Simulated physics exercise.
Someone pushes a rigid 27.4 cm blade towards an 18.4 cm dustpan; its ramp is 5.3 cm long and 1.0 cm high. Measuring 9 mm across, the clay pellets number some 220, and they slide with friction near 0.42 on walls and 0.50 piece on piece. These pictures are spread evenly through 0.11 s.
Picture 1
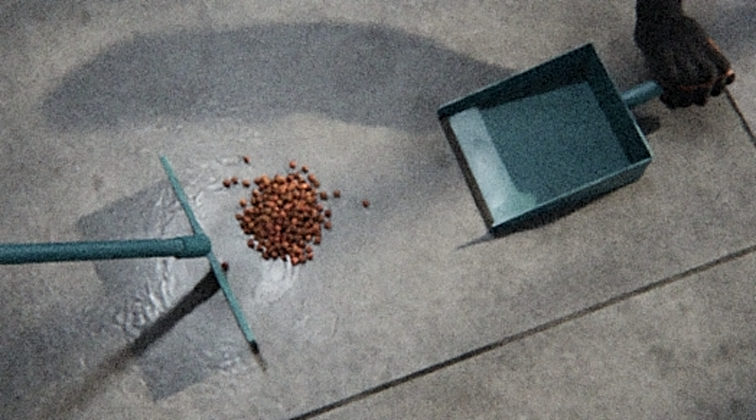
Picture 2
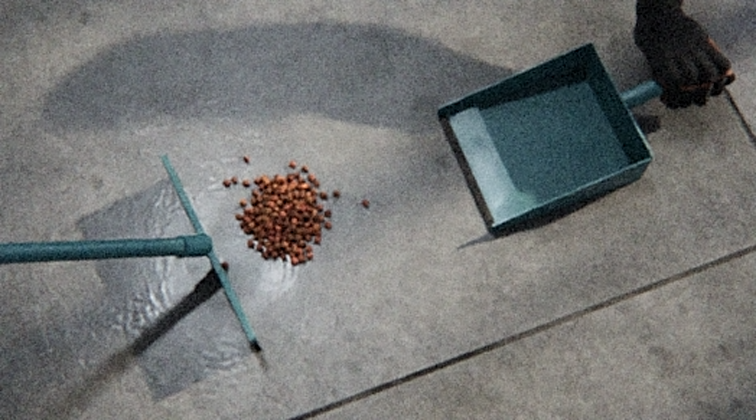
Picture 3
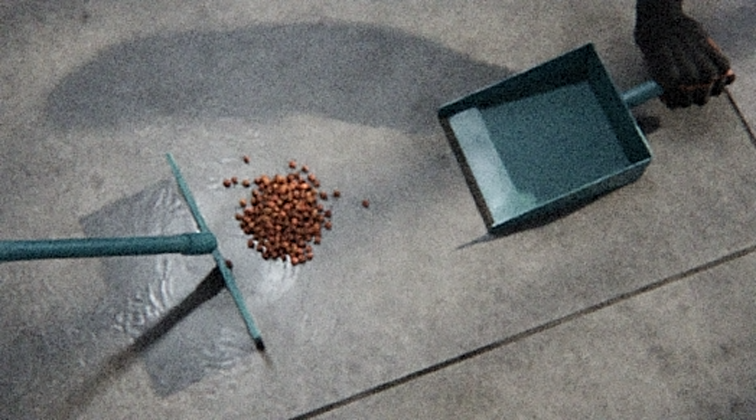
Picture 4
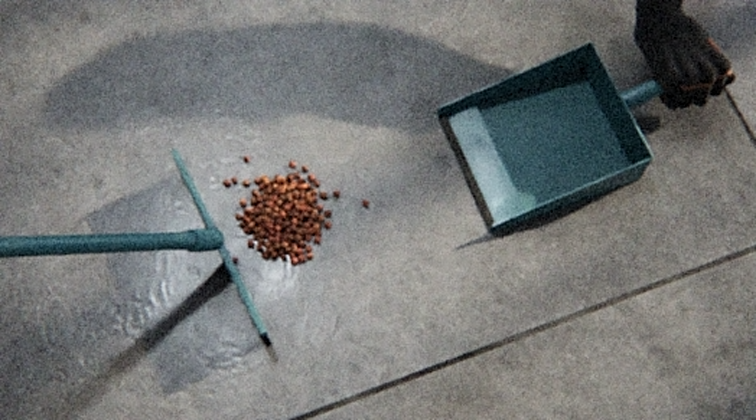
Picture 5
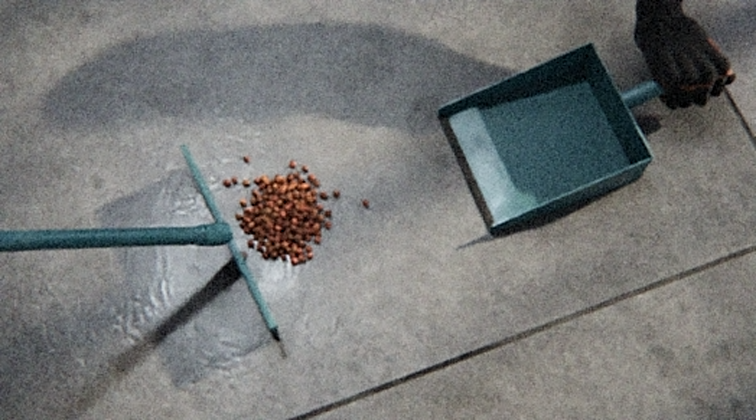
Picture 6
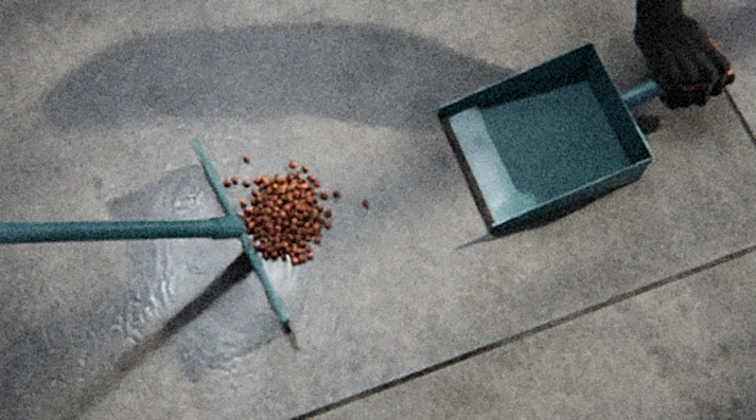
Teal blade on a pole creeping right across wet grey concrete to a pile of reddish-brown pellets, a hand holding a dustpan still.
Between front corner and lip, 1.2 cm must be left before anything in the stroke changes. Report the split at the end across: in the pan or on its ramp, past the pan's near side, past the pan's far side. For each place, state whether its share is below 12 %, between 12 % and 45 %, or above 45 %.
In the end pan: It will be a moderate share; near side: It will be a small share; far side: It will be a moderate share.
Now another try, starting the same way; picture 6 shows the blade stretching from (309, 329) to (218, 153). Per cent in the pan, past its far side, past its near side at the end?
Pan: 60, far side: 20, near side: 5.
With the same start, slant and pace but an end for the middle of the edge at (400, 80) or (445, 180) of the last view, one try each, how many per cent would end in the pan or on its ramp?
About 20 % and 45 %.
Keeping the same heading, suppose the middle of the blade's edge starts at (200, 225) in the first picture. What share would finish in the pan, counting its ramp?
About 40 per cent.
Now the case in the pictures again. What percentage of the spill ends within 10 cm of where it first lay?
Roughly 0 in a hundred.
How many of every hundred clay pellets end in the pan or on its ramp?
About 40 per cent.
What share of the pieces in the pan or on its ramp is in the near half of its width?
Roughly 20 in a hundred.
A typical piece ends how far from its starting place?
28 cm, roughly.
Then, 0.18 s after the last picture, middle of the blade 17 cm from the lip; 0 % over the lip, far side 15 %, near side 0 %.
Then, 0.31 s after the last picture, middle of the blade 7 cm from the lip; 0 % over the lip, far side 30 %, near side 0 %.
Then, 0.56 s after the last picture, middle of the blade 3 cm from the lip; 40 % over the lip, far side 35 %, near side 0 %.
In the end, pan 40 %, near side 0 %, far side 35 %, in front of the lip or behind the blade 25 %.
